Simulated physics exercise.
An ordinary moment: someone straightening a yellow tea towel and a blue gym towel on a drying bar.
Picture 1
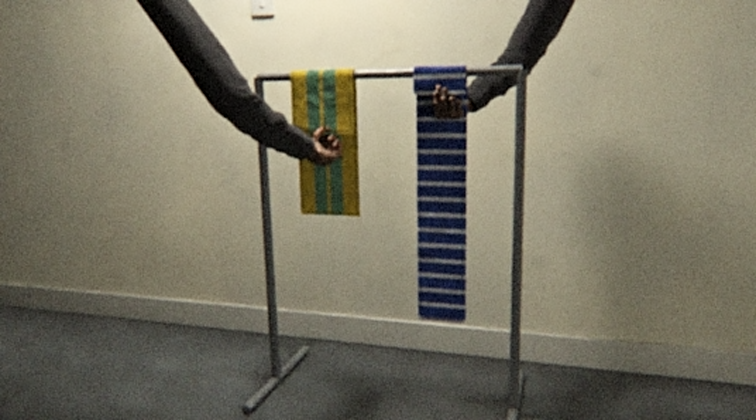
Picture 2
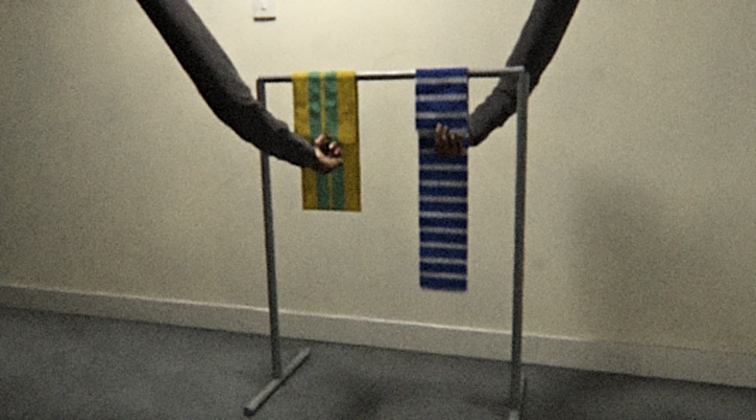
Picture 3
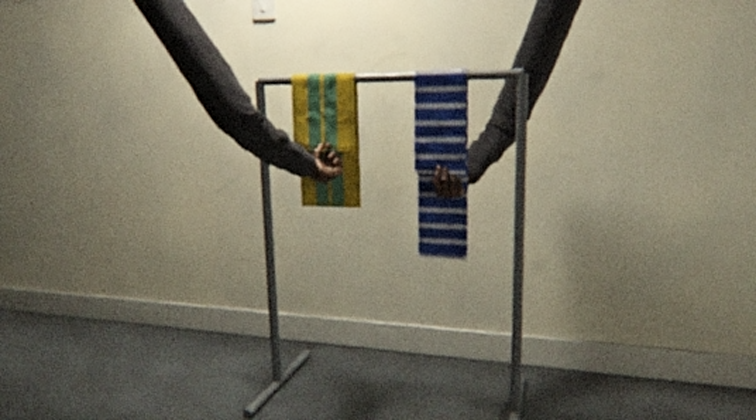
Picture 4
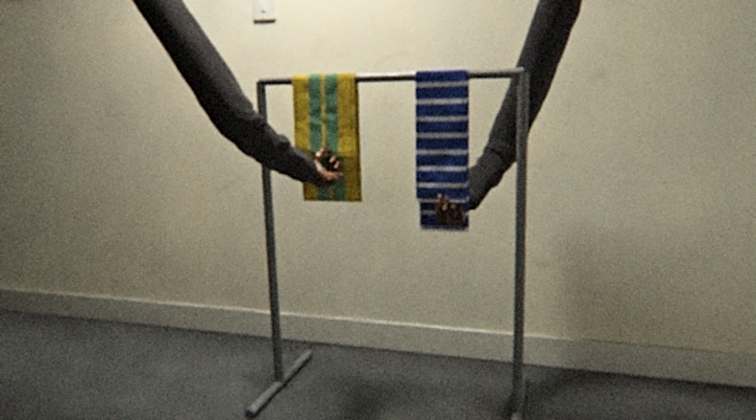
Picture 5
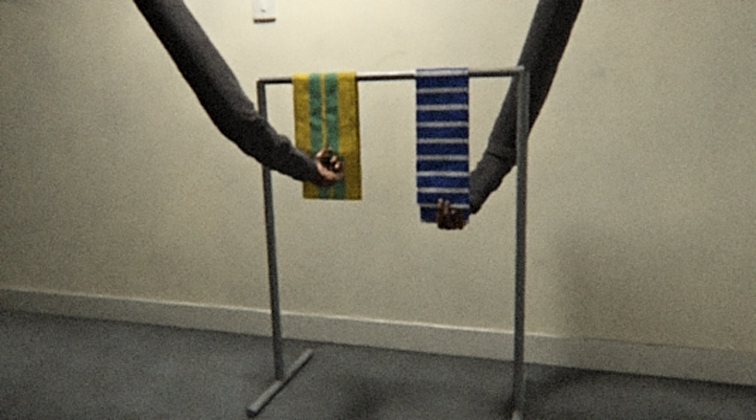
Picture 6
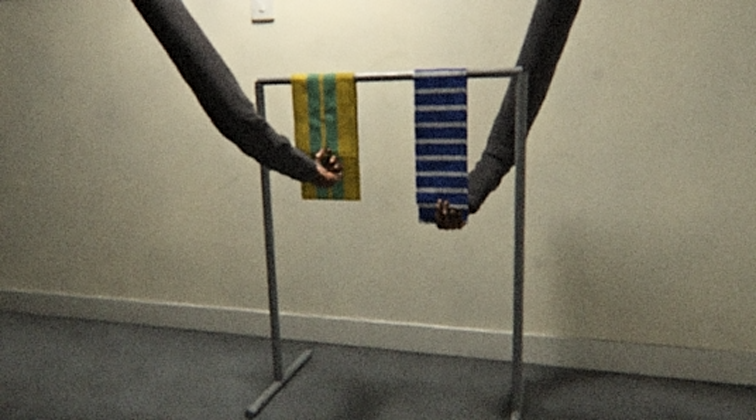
We see two hands on cloths draped over a metal bar; the right hand draws the striped blue cloth's front down as its longer back rises, while the left eases the yellow one slightly down, before both nearly still.
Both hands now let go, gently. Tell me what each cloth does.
As it turns out, the yellow tea towel keeps its place and the blue gym towel stays on.
Then, 0.40 s after the last picture, tea towel still hanging; gym towel still hanging.
At rest, tea towel still hanging; gym towel still hanging. The yellow tea towel stays on and the blue gym towel hangs there.
